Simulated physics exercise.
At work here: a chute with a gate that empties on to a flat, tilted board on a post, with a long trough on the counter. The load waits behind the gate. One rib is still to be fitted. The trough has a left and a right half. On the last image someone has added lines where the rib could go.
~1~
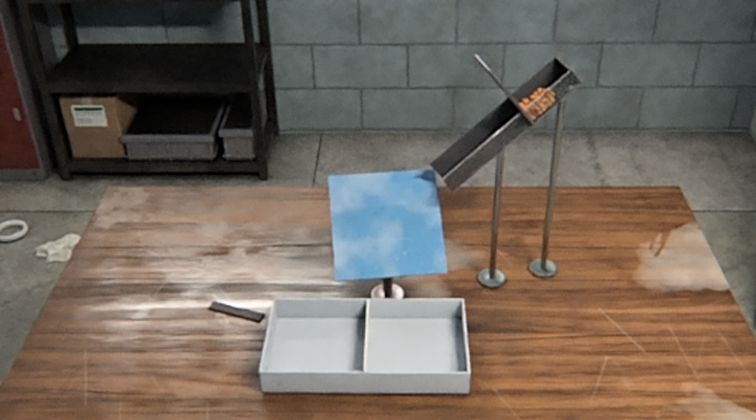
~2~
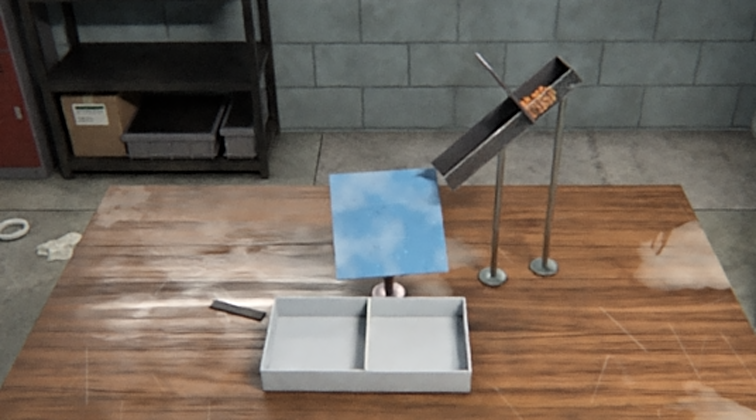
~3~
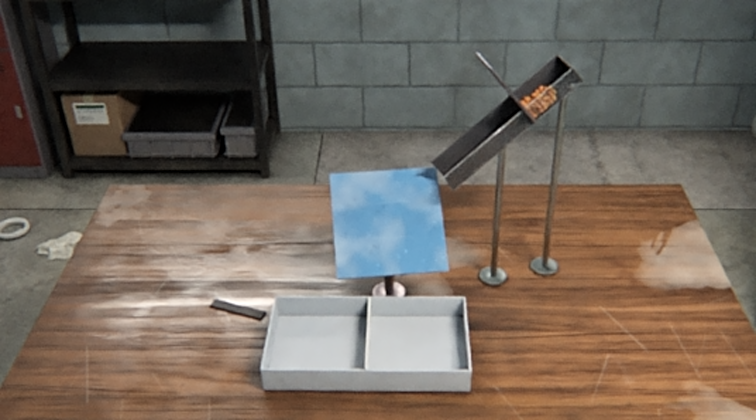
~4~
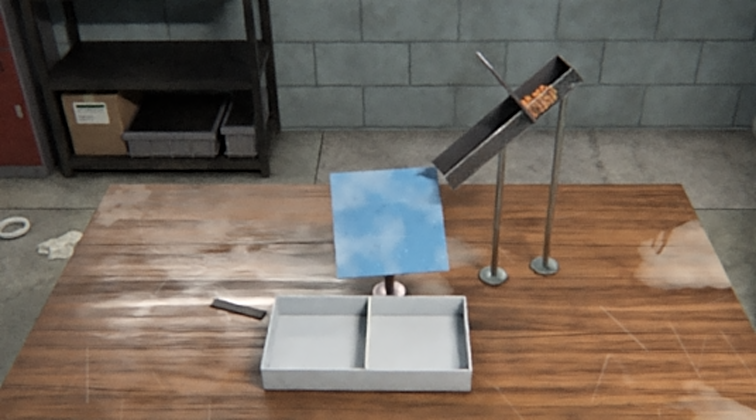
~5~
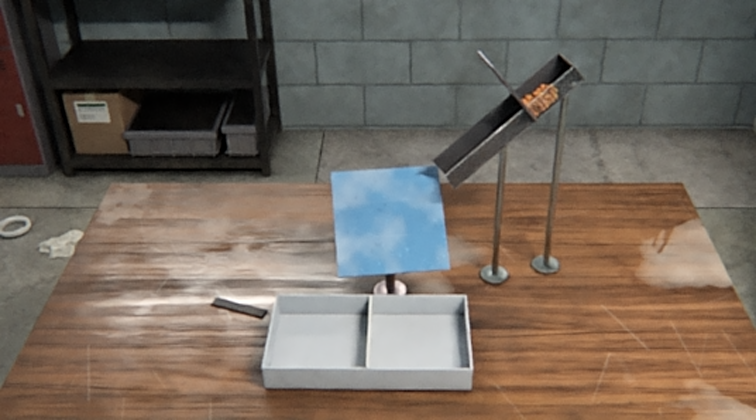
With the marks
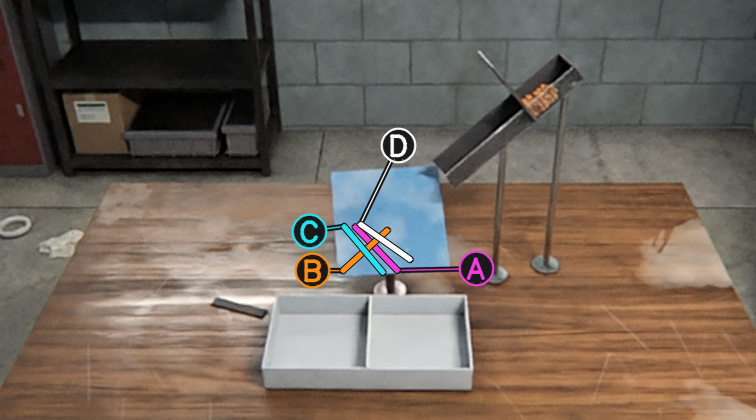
A tilted blue board standing behind a divided grey trough, with orange-brown pieces resting in a sloping chute, nothing visibly moving.
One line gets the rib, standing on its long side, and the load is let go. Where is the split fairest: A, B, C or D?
Line B.
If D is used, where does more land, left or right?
More lands on the right.
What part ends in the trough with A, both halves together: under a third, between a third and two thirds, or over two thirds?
It is over two thirds.
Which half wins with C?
More lands on the right.
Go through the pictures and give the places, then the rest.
The first picture shows load behind the gate (534, 102), cereal balls; lip of the chute (446, 184), sloping fairly steeply.
The second picture shows middle of the board (388, 222), tilted fairly steeply; middle of its low edge (393, 275); of its high edge (383, 171).
The third picture shows front corners of the trough (261, 369) and (471, 371); front end of its middle wall (366, 370).
The fourth picture shows middle of the load (536, 99); lip (448, 182).
The fifth picture shows middle of the load (537, 98); lip (449, 181).
On the marked copy, line A from (355, 226) to (397, 270); line B from (387, 230) to (342, 270); line C from (344, 226) to (382, 272); line D from (360, 224) to (410, 259).
With A, of what is caught, just a few in the left half, almost all in the right.
With B, of what is caught, roughly half in the left half, roughly half in the right.
With C, of what is caught, about a tenth in the left half, almost all in the right.
With D, of what is caught, about a tenth in the left half, almost all in the right.
